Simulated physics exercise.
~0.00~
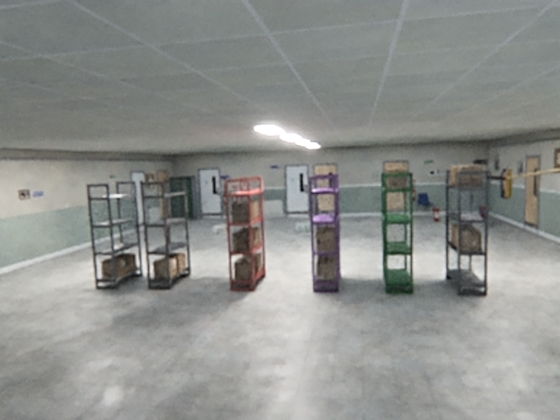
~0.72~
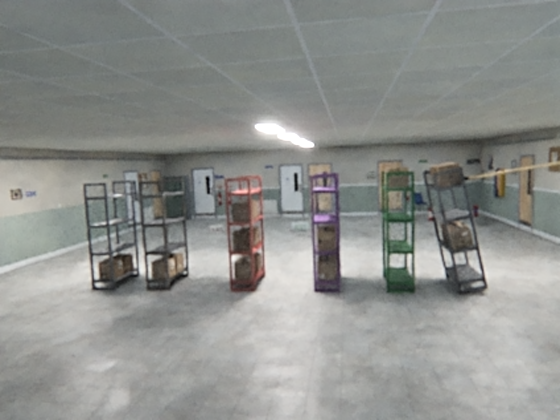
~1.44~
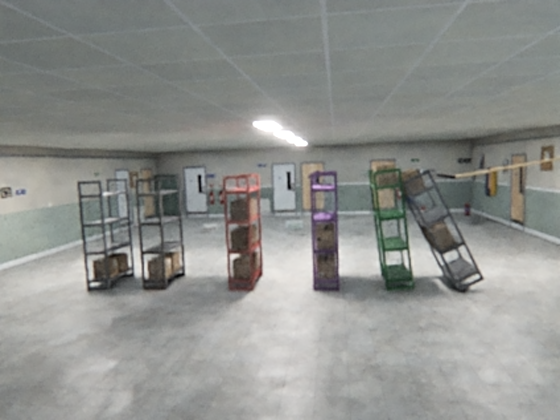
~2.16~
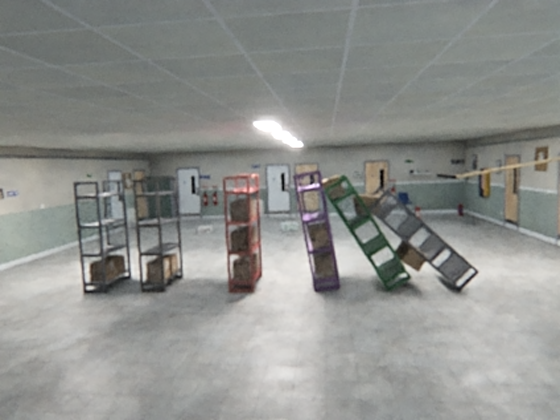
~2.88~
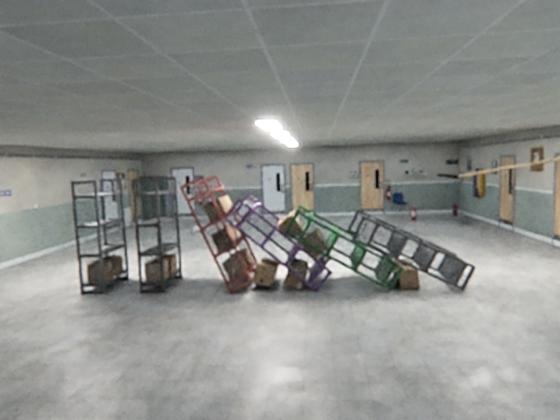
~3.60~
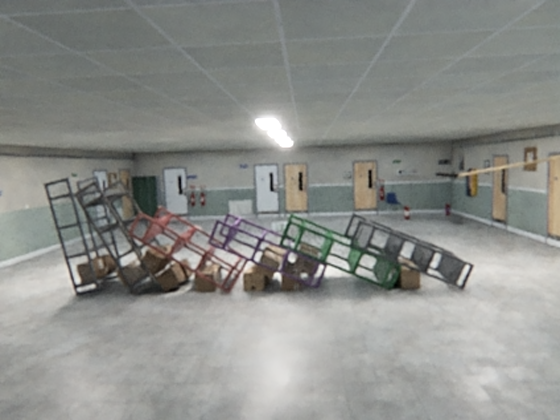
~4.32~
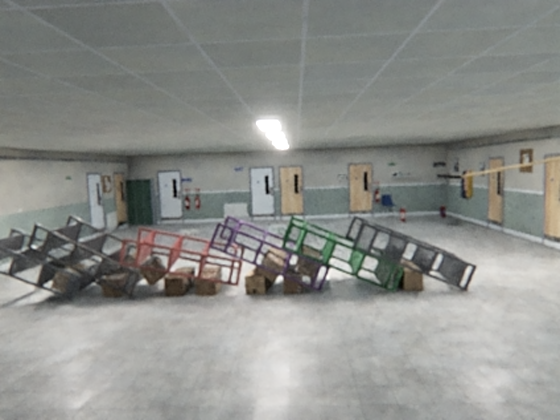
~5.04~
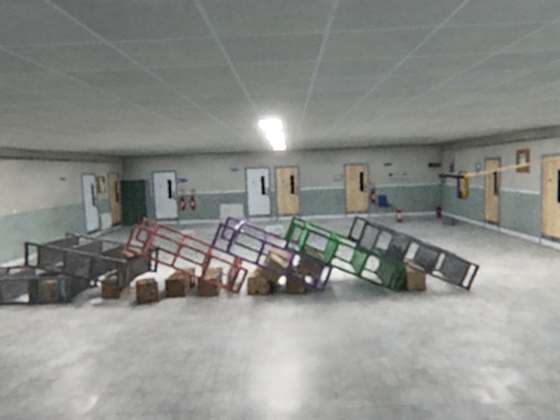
A pole tips the rightmost shelf unit leftward, and all six topple in turn, spilling cartons.
